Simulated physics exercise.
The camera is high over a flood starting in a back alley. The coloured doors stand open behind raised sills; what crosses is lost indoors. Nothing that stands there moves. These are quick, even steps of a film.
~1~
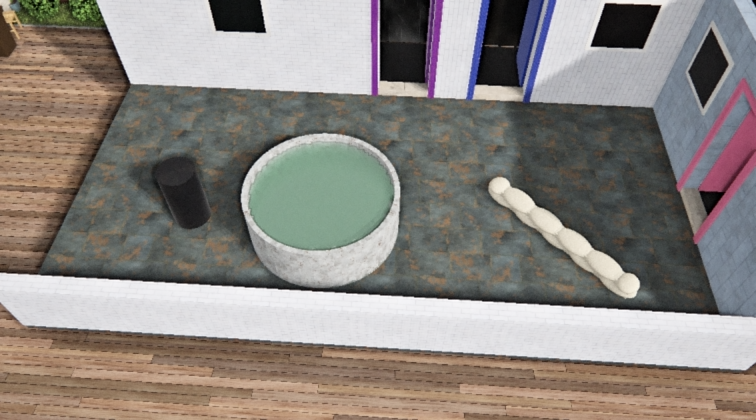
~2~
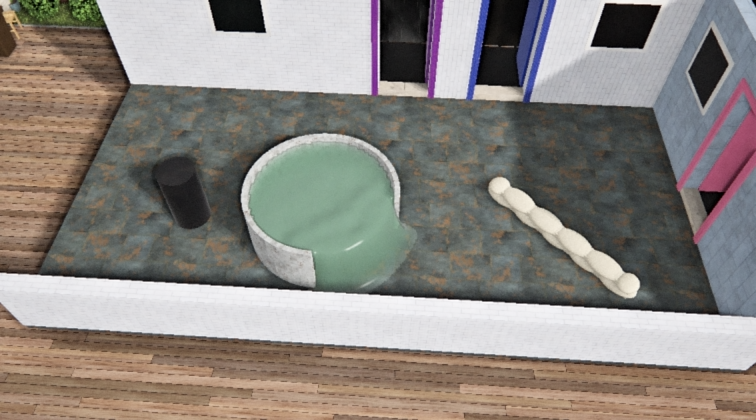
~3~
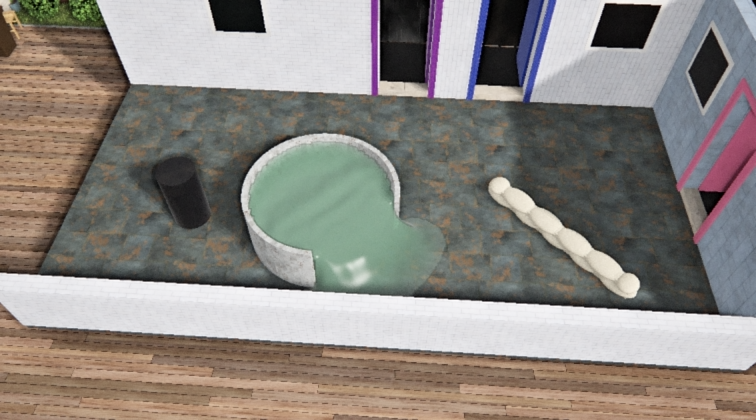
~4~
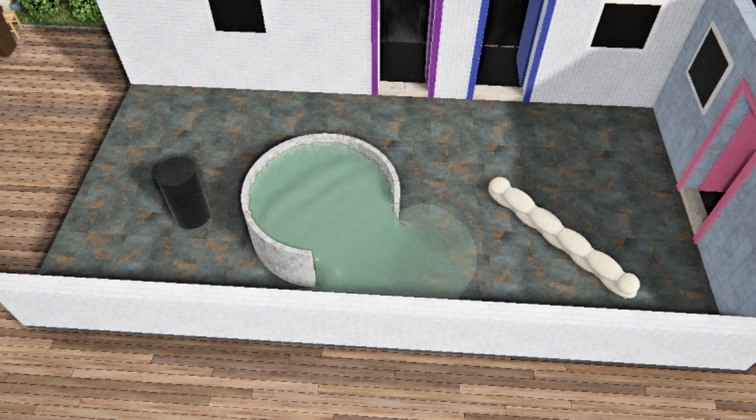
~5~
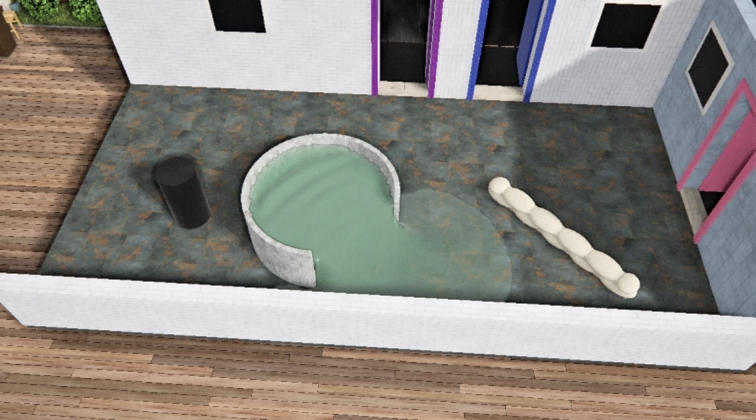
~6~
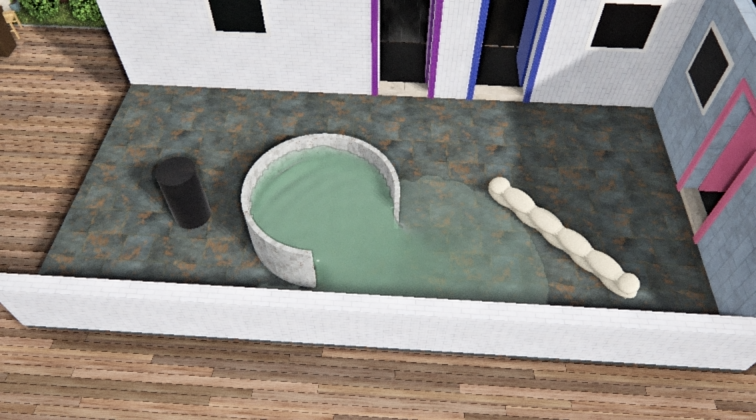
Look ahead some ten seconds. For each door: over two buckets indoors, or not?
One by one: The pink door holds within the limit; the blue door holds within the limit; the purple door holds within the limit.
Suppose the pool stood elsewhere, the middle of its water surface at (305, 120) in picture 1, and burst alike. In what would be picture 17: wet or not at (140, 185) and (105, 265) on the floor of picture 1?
In turn: Dry, dry.
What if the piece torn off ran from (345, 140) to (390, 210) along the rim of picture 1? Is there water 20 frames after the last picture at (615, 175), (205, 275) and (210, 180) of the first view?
As listed: Flooded, clear, no water.
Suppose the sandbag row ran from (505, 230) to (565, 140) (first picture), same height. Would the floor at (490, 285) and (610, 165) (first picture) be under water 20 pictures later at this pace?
One after the other: Covered, flooded.
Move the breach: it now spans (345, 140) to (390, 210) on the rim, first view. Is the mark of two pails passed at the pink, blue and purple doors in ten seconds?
One by one: Pink takes more; blue floods; purple passes that mark.
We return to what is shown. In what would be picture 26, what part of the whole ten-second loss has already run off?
Some 15 per cent.
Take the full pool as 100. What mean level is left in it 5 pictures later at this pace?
Some 52 per cent.
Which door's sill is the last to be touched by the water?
The purple one.
A moment on, water covers 25 % of the floor; the pink door not reached, the blue door not reached, the purple door not reached.
Next, water covers 35 % of the floor; the pink door wet at the sill, nothing in, the blue door not reached, the purple door not reached.
Then, water covers 55 % of the floor; the pink door wet at the sill, nothing in, the blue door not reached, the purple door not reached.
Later, water covers 75 % of the floor; the pink door wet at the sill, nothing in, the blue door wet at the sill, nothing in, the purple door wet at the sill, nothing in.
In the end, water covers 95 % of the floor; the pink door wet at the sill, nothing in, the blue door wet at the sill, nothing in, the purple door wet at the sill, nothing in.
